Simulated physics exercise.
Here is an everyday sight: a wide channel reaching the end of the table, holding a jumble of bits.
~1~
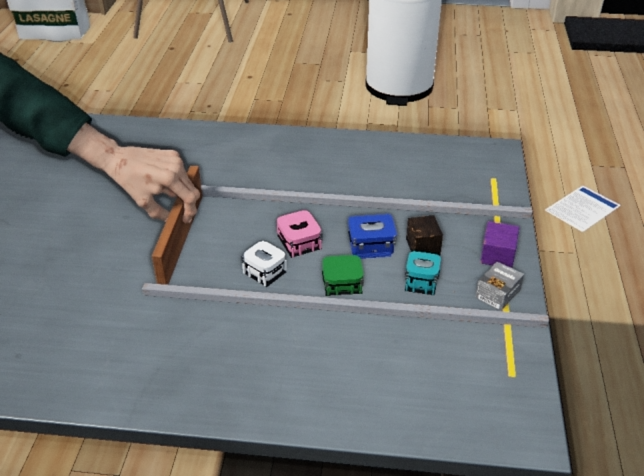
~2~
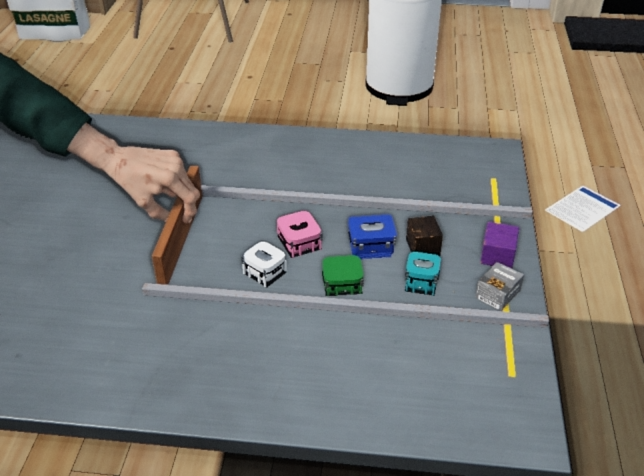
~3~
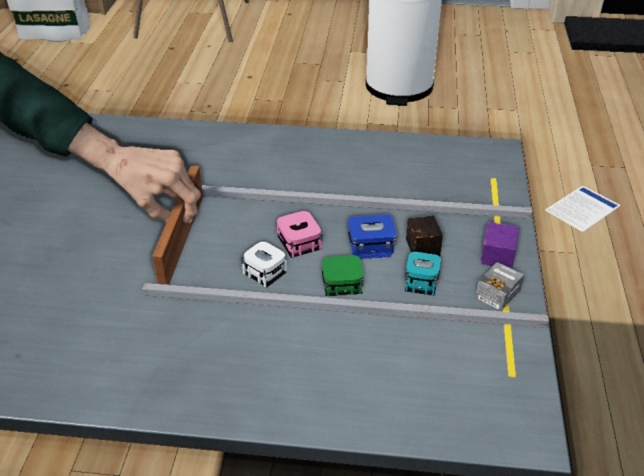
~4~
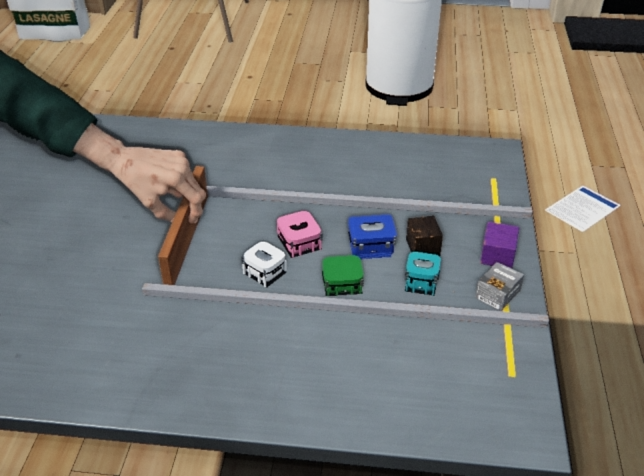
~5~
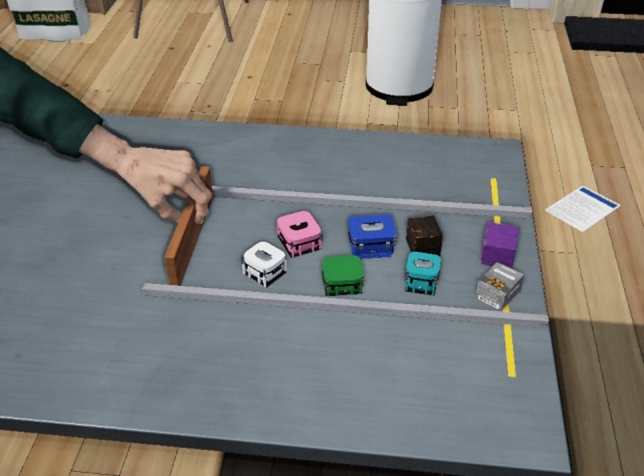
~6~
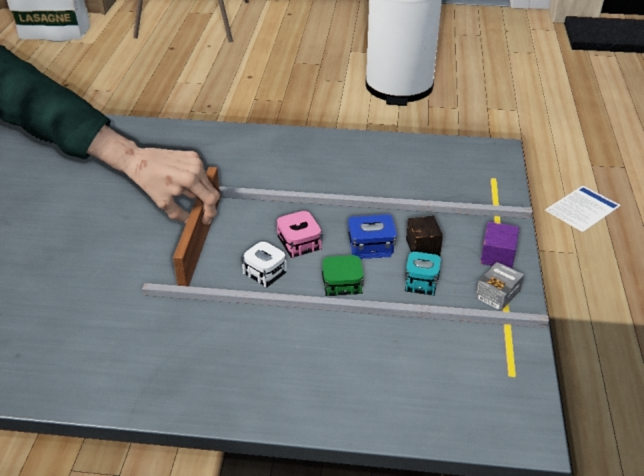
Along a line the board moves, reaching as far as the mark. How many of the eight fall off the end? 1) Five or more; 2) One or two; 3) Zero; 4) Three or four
1, five or more.
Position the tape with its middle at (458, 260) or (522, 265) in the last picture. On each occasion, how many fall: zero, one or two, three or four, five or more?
In order: Either three or four, then five or more.
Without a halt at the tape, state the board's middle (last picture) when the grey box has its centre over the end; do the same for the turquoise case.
Grey box over the end: About (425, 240). Turquoise case over the end: About (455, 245).
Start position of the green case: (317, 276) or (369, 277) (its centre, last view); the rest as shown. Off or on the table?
In that order, it goes over; is lost.
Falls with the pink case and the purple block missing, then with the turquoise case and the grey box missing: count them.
Counts - first: 4; second: 4.
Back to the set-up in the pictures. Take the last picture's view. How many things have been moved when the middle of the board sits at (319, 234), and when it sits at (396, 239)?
One spot: 4. Other spot: 8.
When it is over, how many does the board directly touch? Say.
It ends up touching 2.
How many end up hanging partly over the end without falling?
I'd say 0 of them.
Early on, none off yet; purple block at rest near (500, 245); grey box at rest near (499, 286); black block at rest near (424, 237).
Finally, the number that fall off is five or more; lost, green case, blue case, turquoise case, black block, grey box and purple block.
